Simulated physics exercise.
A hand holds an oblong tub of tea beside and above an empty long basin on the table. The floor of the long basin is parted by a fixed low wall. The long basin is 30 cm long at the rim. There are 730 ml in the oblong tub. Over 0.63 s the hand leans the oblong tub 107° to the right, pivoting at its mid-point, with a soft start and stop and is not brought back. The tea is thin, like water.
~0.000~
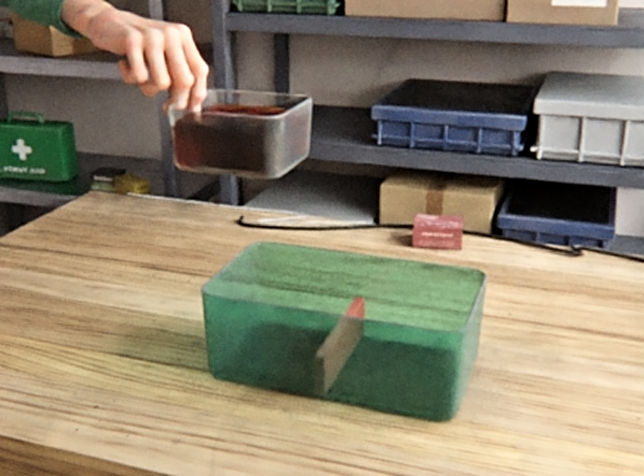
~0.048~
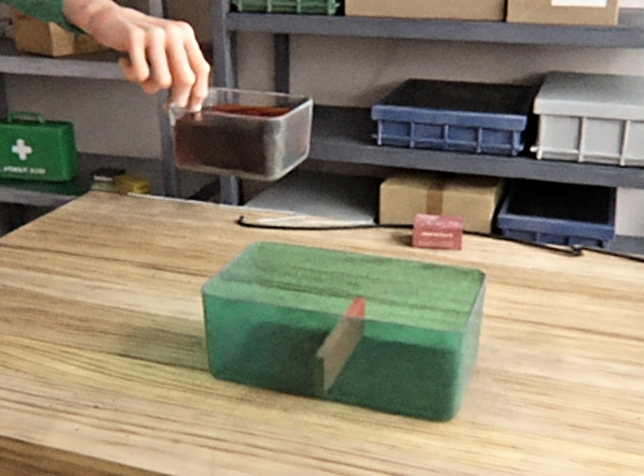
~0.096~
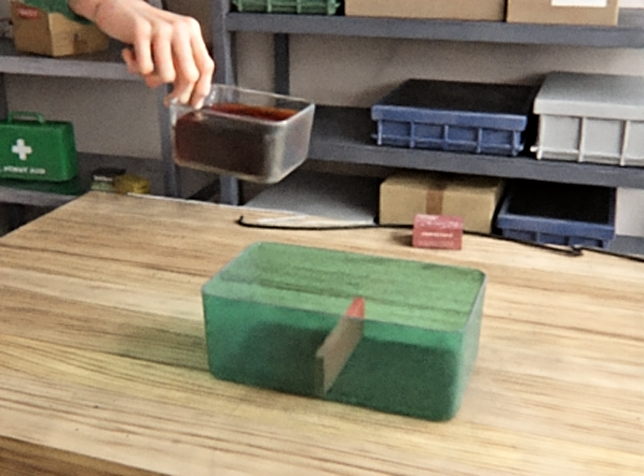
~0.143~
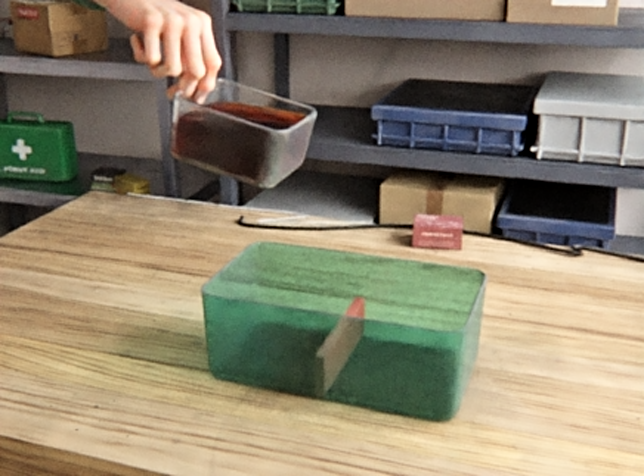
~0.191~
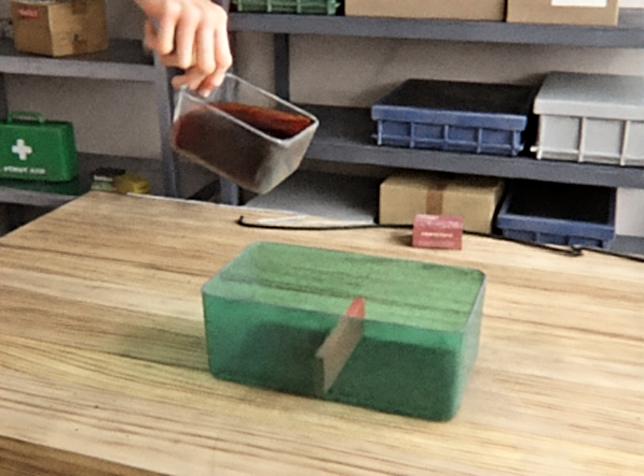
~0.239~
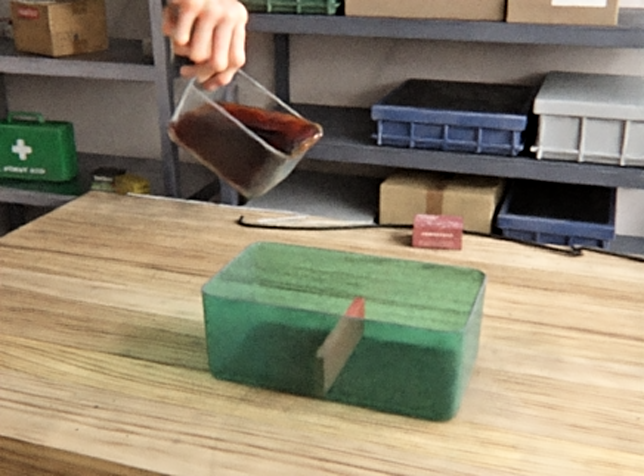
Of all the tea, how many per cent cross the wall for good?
About 60 per cent.
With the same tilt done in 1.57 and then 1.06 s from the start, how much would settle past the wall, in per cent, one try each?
First 70, then 70 per cent.
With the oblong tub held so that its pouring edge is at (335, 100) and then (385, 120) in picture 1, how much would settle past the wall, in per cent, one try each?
In turn about 80 and 90 per cent.
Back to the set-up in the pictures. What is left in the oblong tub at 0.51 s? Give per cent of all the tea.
Near 18 in a hundred.
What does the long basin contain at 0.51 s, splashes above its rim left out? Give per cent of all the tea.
Near 30 in a hundred.
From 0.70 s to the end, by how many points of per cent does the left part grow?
Some 10 per cent.
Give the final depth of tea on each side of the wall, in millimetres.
Left about 12 mm, right about 18 mm.
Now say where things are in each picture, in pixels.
In the first picture, tilt 0°; pouring edge (297, 109); surface from (193, 112) to (297, 121); the long basin's rim runs from (228, 266) to (477, 302); the wall's top is at (341, 326).
In the second picture, tilt 2°; pouring edge (298, 110); surface from (193, 112) to (298, 121).
In the third picture, tilt 6°; pouring edge (300, 115); surface from (194, 111) to (299, 122).
In the fourth picture, tilt 13°; pouring edge (302, 123); surface from (195, 110) to (301, 124).
In the fifth picture, tilt 23°; pouring edge (303, 134); surface from (195, 110) to (305, 127).
In the sixth picture, tilt 34°; pouring edge (303, 147); surface from (195, 109) to (303, 138); 5 per cent is over the edge.
After 0.51 s the tilt is 97° and 18 per cent is still to pour, 2 is left of the wall and 29 right of it.
After 0.70 s the tilt is 107° and 3 per cent is still to pour, 28 is left of the wall and 61 right of it.
After 0.91 s the tilt is 107° and 0 per cent is still to pour, 37 is left of the wall and 60 right of it.
After 1.13 s the tilt is 107° and 0 per cent is still to pour, 38 is left of the wall and 60 right of it.
In the end 38 per cent lies left of the wall, 60 right of it and 3 outside.
